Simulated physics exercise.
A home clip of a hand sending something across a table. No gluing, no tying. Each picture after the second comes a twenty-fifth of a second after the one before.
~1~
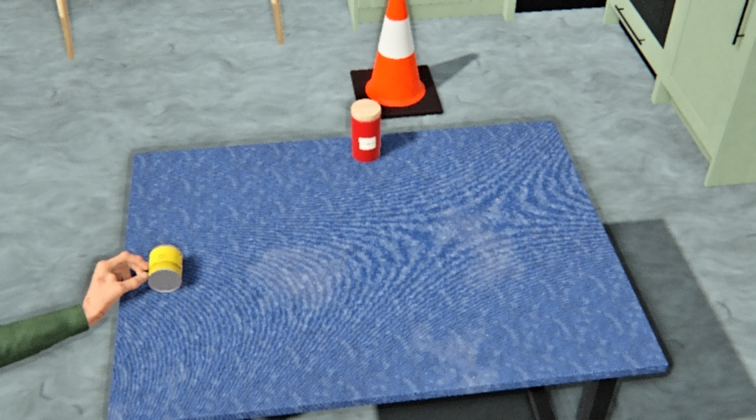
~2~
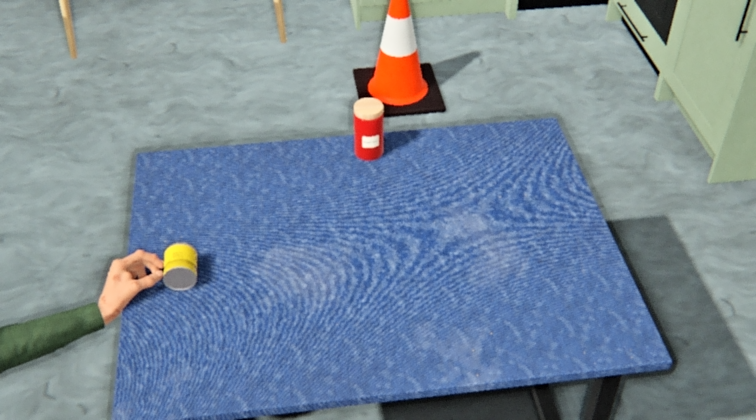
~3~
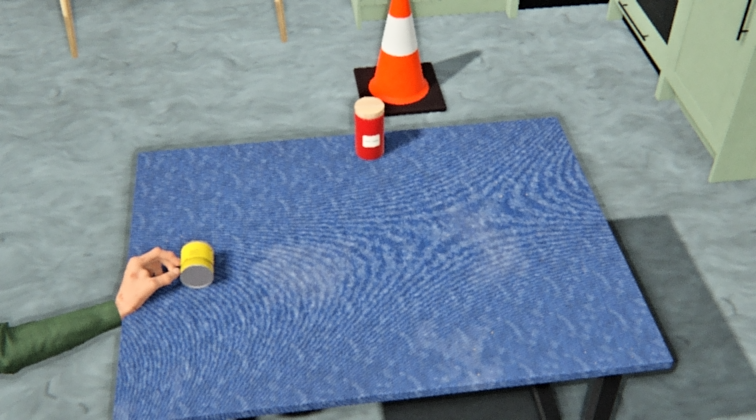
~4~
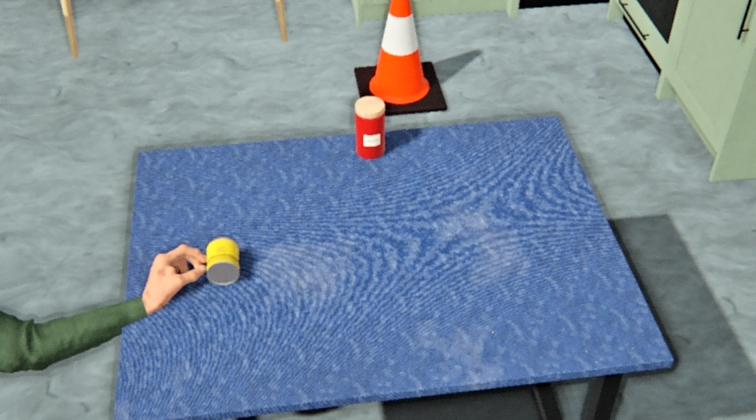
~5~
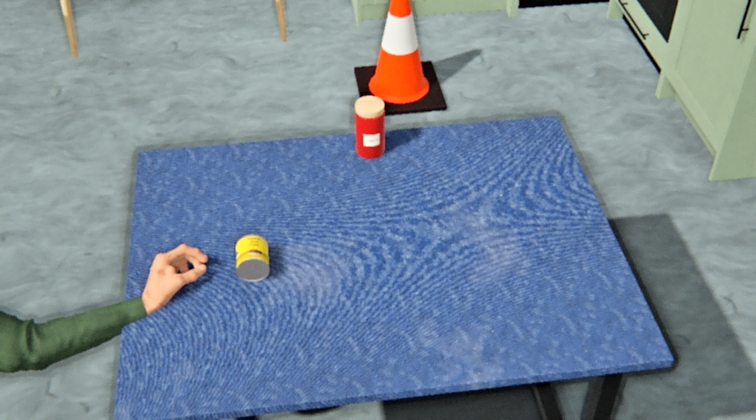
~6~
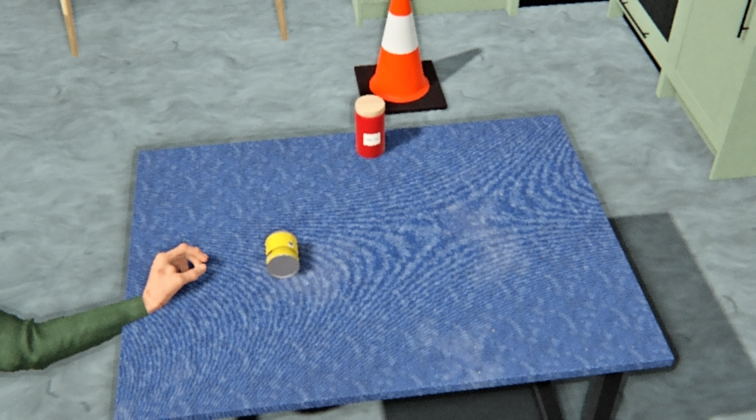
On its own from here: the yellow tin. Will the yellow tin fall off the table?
Yes. Goes off.
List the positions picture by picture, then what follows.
The first frame shows under the hand; yellow tin (165, 269).
The second frame shows under the hand; yellow tin (181, 267).
The third frame shows under the hand; yellow tin (197, 264).
The fourth frame shows yellow tin (223, 261).
The fifth frame shows yellow tin (253, 258) moved about its own width.
The sixth frame shows yellow tin (282, 254) moved well along.
Then, 0.20 s later than the last frame, yellow tin moved well along near (422, 241).
Then, 0.60 s later than the last frame, yellow tin now off the table.
Then, 0.90 s later than the last frame, things are still on the move.
Then, 1.20 s later than the last frame, as before.
When it is over, off the table, yellow tin.
